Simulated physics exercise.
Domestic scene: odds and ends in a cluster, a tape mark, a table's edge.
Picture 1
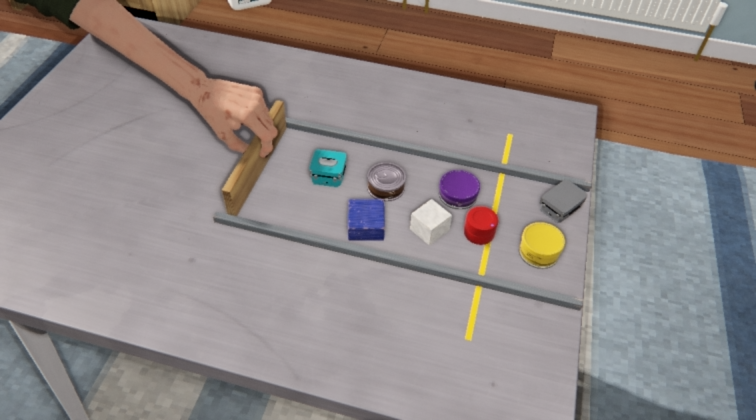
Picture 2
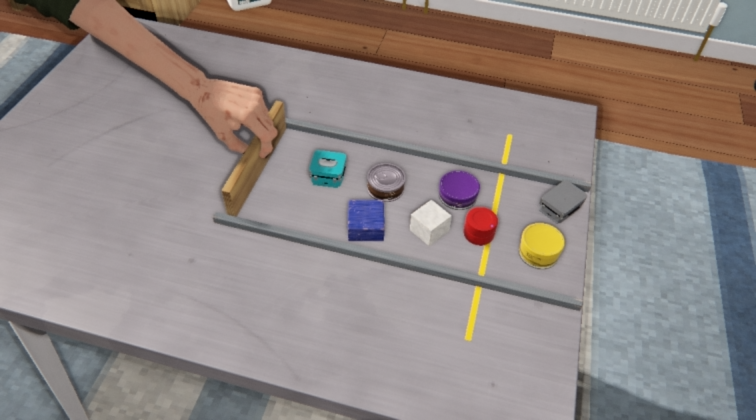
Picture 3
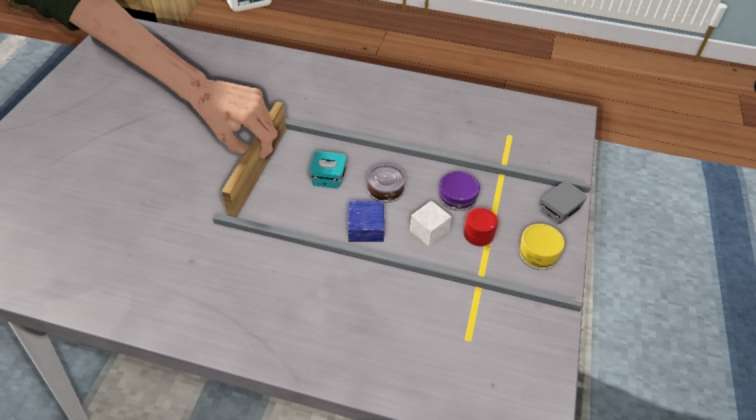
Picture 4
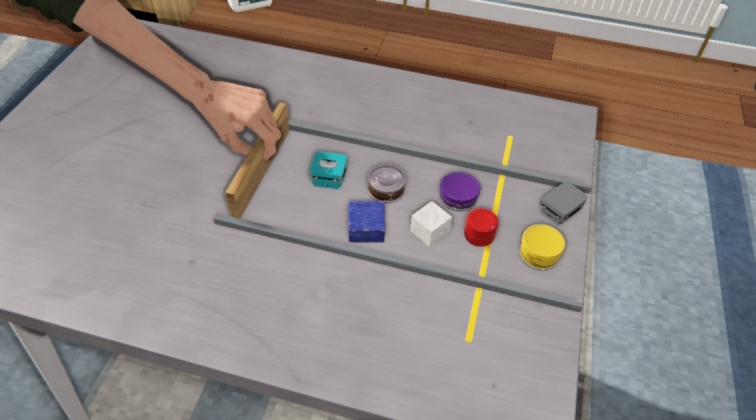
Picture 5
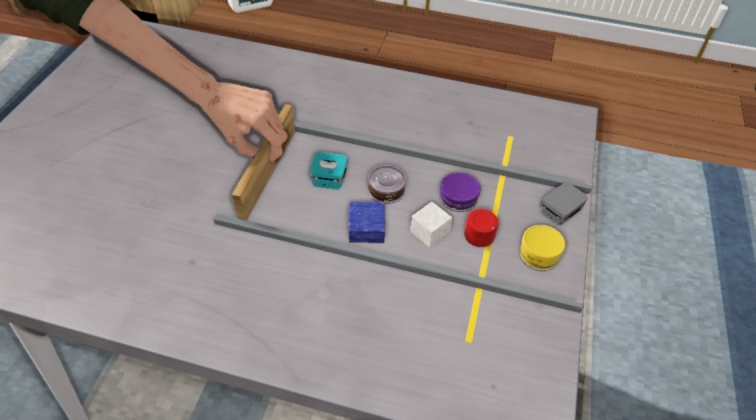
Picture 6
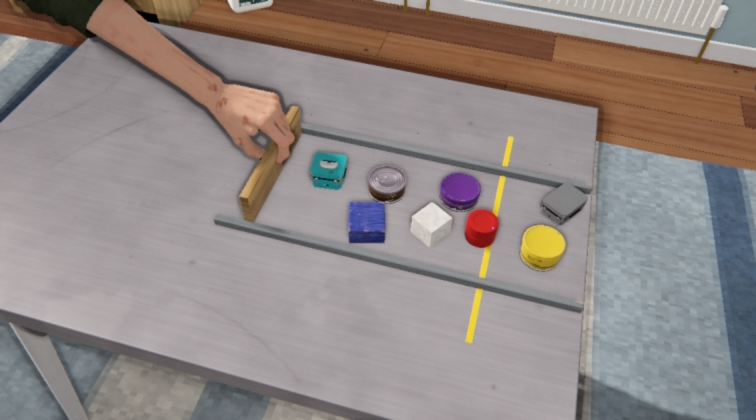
On a grey tabletop with a yellow tape line near its right edge, a hand holds a wooden board upright between two rails, left of eight small objects. At first the board barely moves, then the hand slides it slightly right towards them, with a gap still between, while the objects look still.
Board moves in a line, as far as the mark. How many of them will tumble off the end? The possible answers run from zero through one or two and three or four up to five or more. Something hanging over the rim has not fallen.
Final tally: One or two.
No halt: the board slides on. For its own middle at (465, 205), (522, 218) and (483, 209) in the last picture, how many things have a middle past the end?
The numbers are 0, 4 and 1.
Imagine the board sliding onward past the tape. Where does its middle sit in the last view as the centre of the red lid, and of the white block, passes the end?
The middle would be close to (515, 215) and then close to (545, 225).
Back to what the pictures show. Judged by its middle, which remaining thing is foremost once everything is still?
Answer: The yellow tin.
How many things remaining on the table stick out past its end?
So the number is 2.
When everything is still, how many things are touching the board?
2 touch it.
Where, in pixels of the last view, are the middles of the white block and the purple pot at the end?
About (539, 241), and the other about (578, 201).
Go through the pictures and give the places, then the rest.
Grey case (563, 203); yellow tin (541, 246); red lid (481, 226); board (257, 157); tape (492, 223), in the first picture.
Yellow tin (541, 246); board (257, 157), in the second picture.
Red lid (481, 227); blue block (366, 221), in the third picture.
Grey case (563, 205); brown tin (387, 184), in the fourth picture.
Yellow tin (542, 248); white block (431, 225), in the fifth picture.
Grey case (563, 206); yellow tin (542, 249); red lid (481, 229); board (273, 162); tape (493, 225), in the sixth picture.
A little later, none off yet; grey case at rest near (563, 206); yellow tin at rest near (542, 249); red lid at rest near (481, 229).
Next, none off yet; grey case at rest near (563, 206); yellow tin at rest near (542, 249); red lid shifted a little near (495, 228).
When it is over, the number that fall off is one or two; down, grey case.
